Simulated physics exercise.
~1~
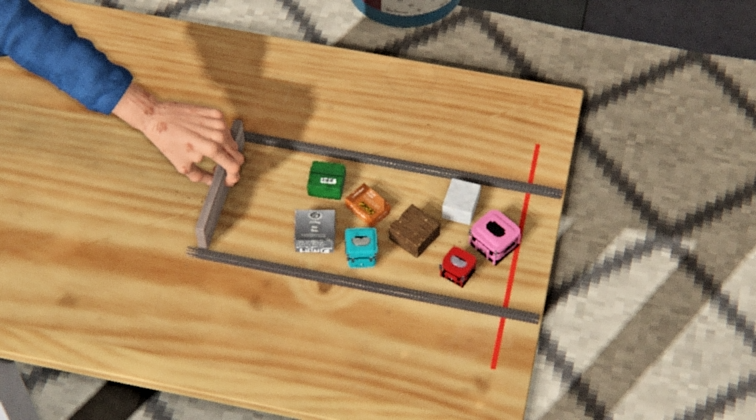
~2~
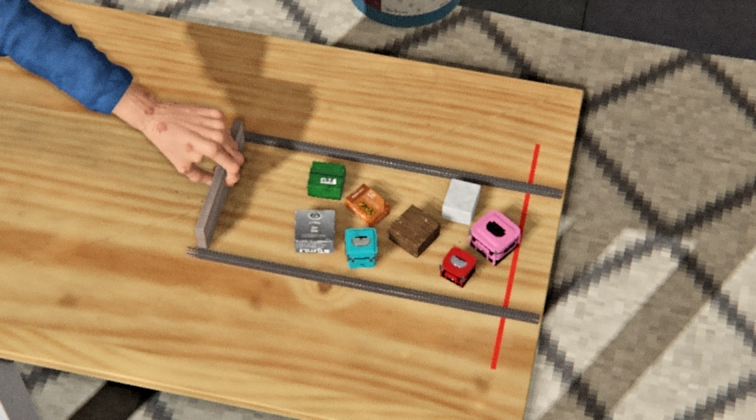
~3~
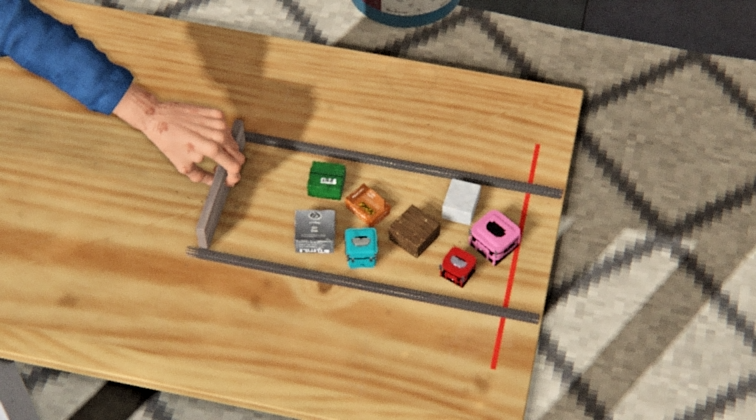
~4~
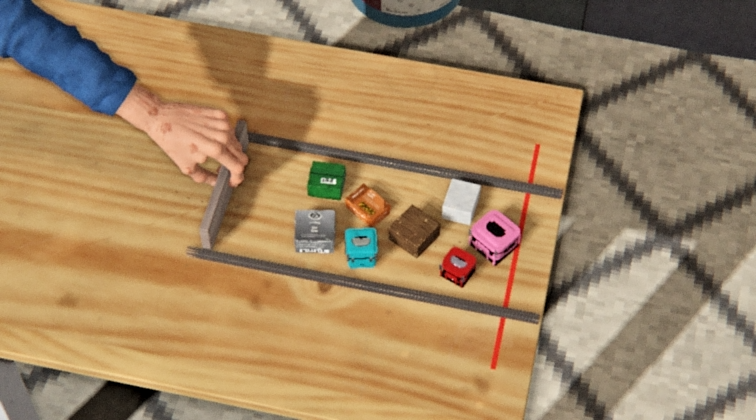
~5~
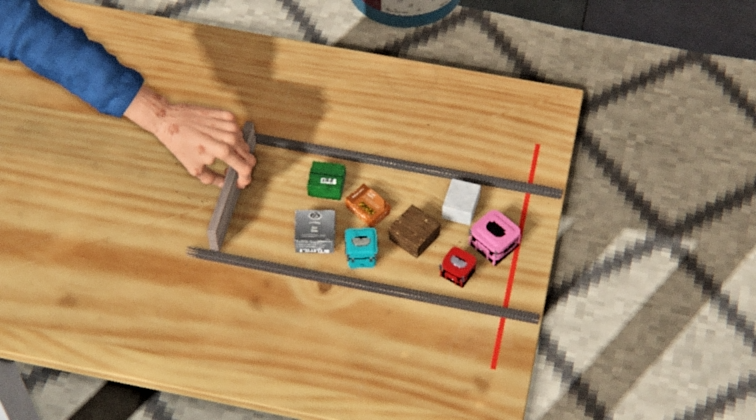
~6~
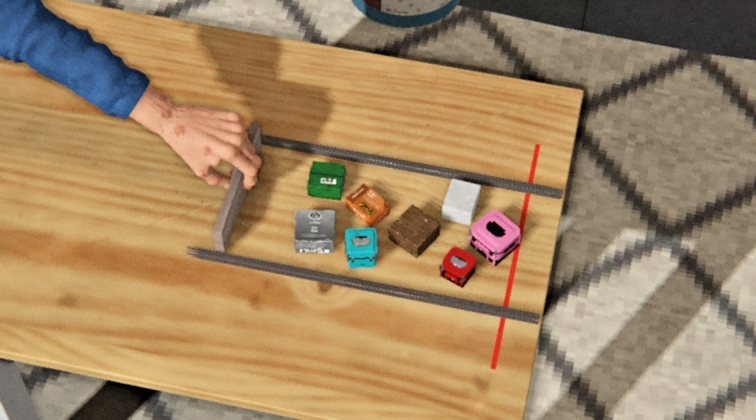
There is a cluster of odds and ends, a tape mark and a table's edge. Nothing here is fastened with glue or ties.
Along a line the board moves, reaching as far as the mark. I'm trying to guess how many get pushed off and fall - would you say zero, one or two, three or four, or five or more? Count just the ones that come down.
I would say five or more.
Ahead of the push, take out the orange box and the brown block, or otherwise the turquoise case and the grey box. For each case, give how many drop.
The first removal gives 4, the second gives 2.
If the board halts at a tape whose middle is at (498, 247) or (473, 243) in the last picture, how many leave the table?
The floor gets 2 the first time and 1 the second.
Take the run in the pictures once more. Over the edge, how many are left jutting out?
It comes to 2.
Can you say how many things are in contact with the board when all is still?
That comes to 3.
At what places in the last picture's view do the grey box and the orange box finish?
Taking them in turn, first comes (530, 286), then (542, 245).
A little later, none off yet; pink case at rest near (495, 237); red case at rest near (458, 267); white block at rest near (461, 202).
When it is over, the number that fall off is five or more; down, turquoise case, brown block, white block, red case and pink case.
